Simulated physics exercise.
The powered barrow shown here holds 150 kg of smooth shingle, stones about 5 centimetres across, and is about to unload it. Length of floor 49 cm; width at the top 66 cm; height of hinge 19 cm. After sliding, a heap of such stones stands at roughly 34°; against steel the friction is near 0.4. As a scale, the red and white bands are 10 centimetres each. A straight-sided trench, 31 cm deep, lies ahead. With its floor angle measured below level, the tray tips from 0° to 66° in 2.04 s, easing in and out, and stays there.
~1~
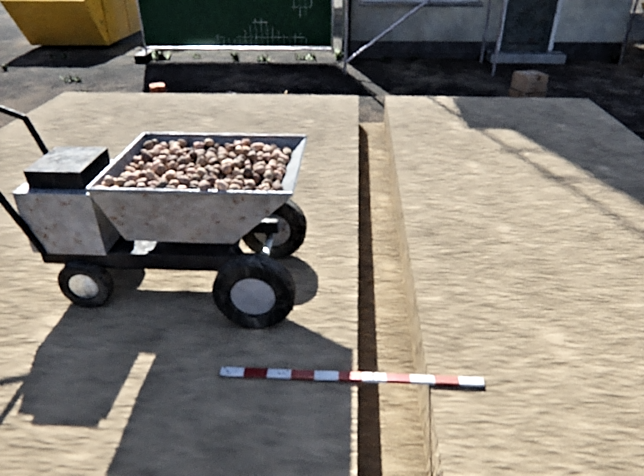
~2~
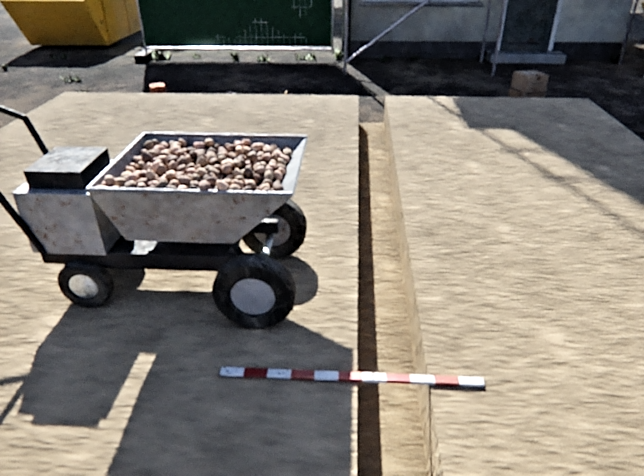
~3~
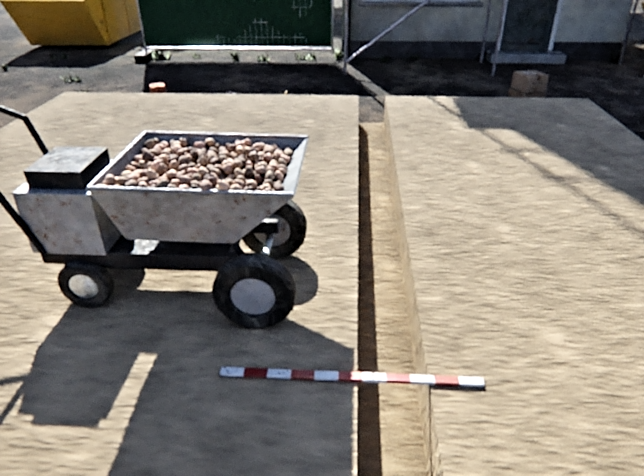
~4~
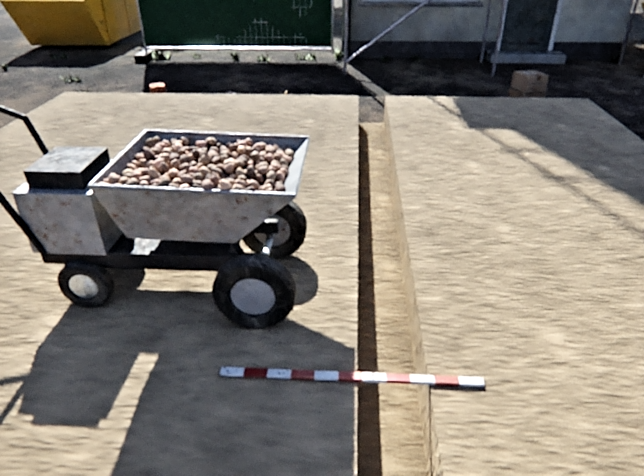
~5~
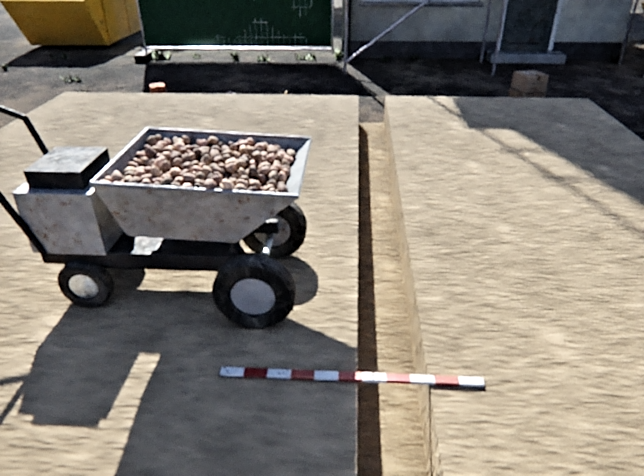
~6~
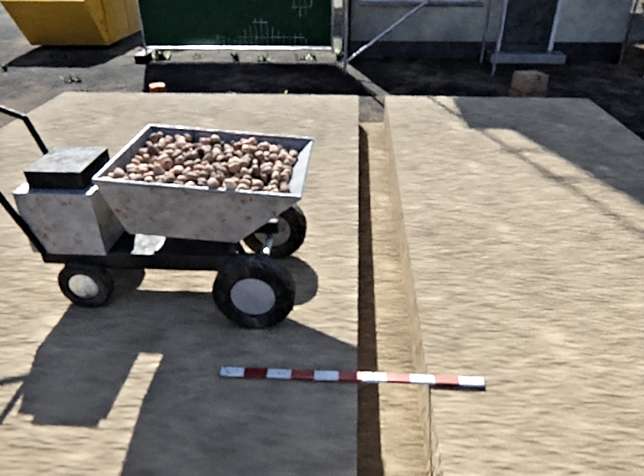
The tray of a powered barrow, heaped with smooth, rounded stones, starts out level beside a straight-sided trench, with a red and white banded pole lying across the gap. Slowly it tilts a little toward the right, its lip shifting slightly, while the wheels stay in place.
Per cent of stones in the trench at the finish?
About 60 %.
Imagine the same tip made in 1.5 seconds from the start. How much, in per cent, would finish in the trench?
Trench share: Approx. 55%.
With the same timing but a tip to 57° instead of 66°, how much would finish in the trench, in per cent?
About 70%.
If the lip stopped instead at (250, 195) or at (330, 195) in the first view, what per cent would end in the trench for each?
Estimates: 100 % then 25 %.
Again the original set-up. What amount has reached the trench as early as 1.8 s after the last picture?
Some 40 per cent.
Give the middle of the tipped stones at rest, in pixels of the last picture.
The stones end up centred near (405, 315).
Then, 1.2 s after the last picture the floor is at 56°, 97 % in the tray, 3 % in the trench; the foremost stones are at (393, 234).
Then, 1.8 s after the last picture the floor is at 66°, 27 % in the tray, 40 % in the trench, 33 % past the trench; the foremost stones are at (547, 304).
Then, 2.2 s after the last picture the floor is at 66°, 6 % in the tray, 53 % in the trench, 41 % past the trench; the foremost stones are at (606, 303).
Then, 4.1 s after the last picture the floor is at 66°, 0 % in the tray, 60 % in the trench, 40 % past the trench; the foremost stones are at (629, 306).
